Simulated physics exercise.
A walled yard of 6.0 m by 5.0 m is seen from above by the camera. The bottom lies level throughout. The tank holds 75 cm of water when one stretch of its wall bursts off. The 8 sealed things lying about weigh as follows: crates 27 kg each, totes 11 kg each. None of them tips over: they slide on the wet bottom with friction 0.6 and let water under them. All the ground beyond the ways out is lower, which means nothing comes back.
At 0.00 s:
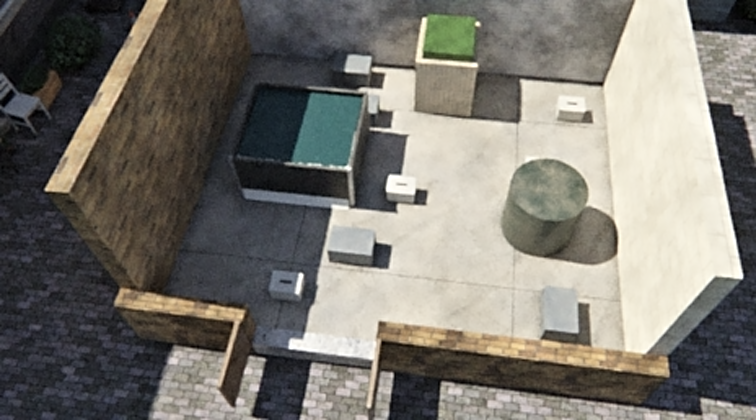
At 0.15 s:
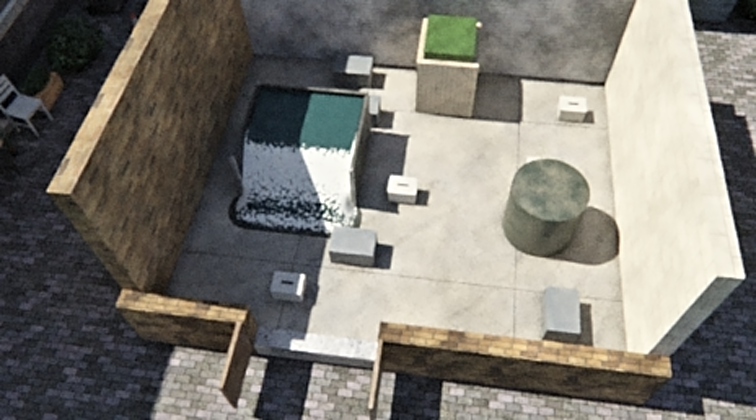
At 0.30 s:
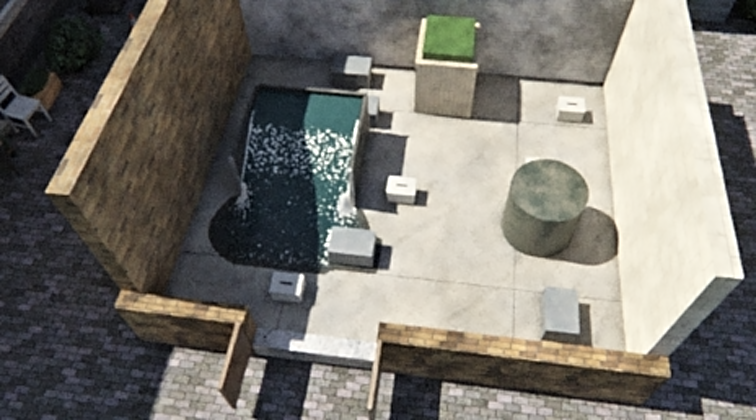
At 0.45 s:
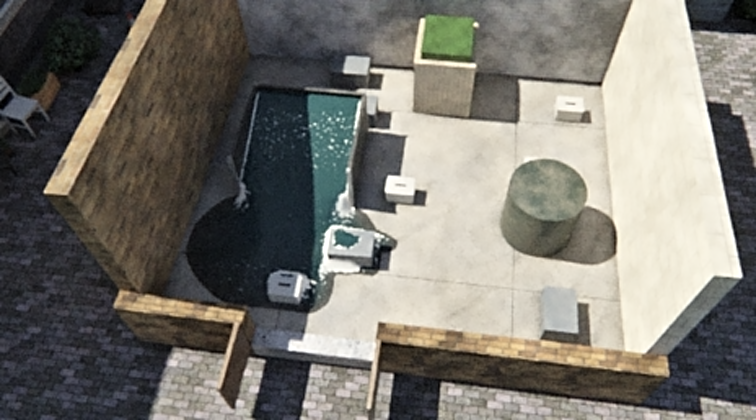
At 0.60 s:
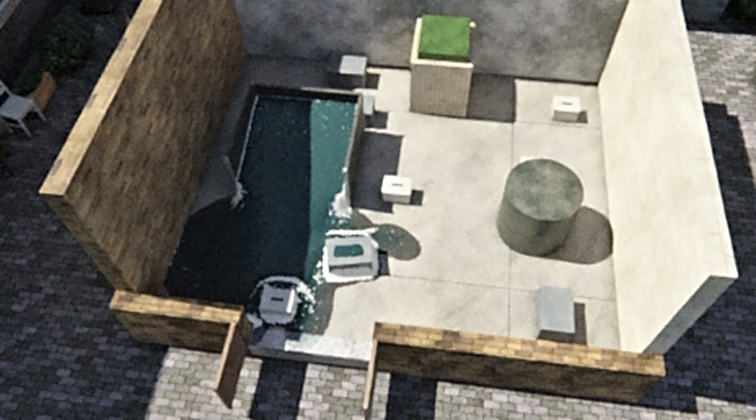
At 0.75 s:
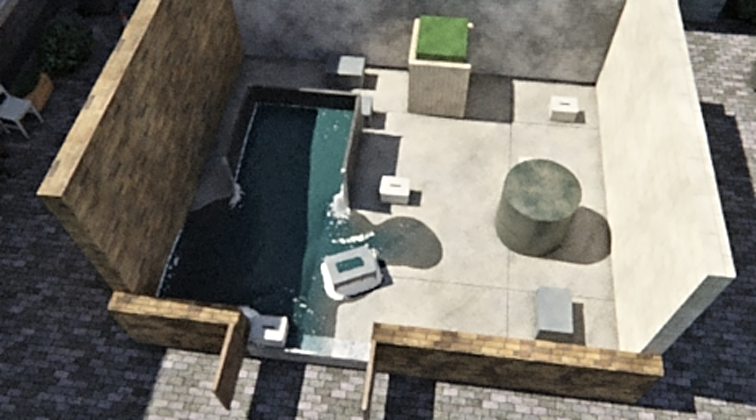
Water burst from the front of the tank and spread across the walled yard toward the gap in the low front wall, pushing a white tote and then a gray crate slightly forward.
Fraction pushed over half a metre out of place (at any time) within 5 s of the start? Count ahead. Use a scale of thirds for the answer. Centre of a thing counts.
On that scale: Less than a third.
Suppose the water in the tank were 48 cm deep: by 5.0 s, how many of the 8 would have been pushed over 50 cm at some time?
2.
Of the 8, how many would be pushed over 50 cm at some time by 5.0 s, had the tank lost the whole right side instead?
The answer then is 4.
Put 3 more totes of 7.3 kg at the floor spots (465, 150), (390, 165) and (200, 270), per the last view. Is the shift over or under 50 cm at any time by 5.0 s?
The first comes out within the limit, the second within the limit, the third beyond the limit.
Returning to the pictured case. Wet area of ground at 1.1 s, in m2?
About 10.0 m2 is covered.
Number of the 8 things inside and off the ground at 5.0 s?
Total: 0.
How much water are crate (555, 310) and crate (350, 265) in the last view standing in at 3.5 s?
Around 2 cm and 8 cm.
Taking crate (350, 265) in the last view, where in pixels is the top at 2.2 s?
(389, 316) or thereabouts.
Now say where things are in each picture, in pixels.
The first frame shows a tote at (286, 282), on the bottom; a crate at (351, 240), on the bottom; water covers 2.2 m2; 0 of 8 have shifted.
The second frame shows a tote at (287, 283) rests on the ground; a crate at (353, 241) rests on the ground; water covers 3.2 m2; 0 of 8 have shifted.
The third frame shows a tote at (286, 283) rests on the ground; a crate at (352, 241), on the bottom; water covers 4.3 m2; 0 of 8 have shifted.
The fourth frame shows a tote at (285, 285), on the bottom; a crate at (351, 242), on the bottom; 5.7 m2 under water; 0 of 8 have shifted.
The fifth frame shows a tote at (277, 300) rests on the ground, 24 cm from its start; a crate at (349, 250), on the bottom, 15 cm from its start; water covers 7.3 m2; 2 of 8 have shifted.
The sixth frame shows a tote at (269, 327), on the bottom, 62 cm from its start; a crate at (350, 264), on the bottom, 36 cm from its start; 8.2 m2 under water; 2 of 8 have shifted.
After 1.1 s 2 of 8 are over 50 cm from their spots; 0 afloat.
After 2.2 s 2 of 8 are over 50 cm from their spots; 0 afloat.
After 3.5 s 2 of 8 are over 50 cm from their spots; 0 afloat.
After 5.0 s 2 of 8 are over 50 cm from their spots, and 2 have been at some point; 0 afloat.
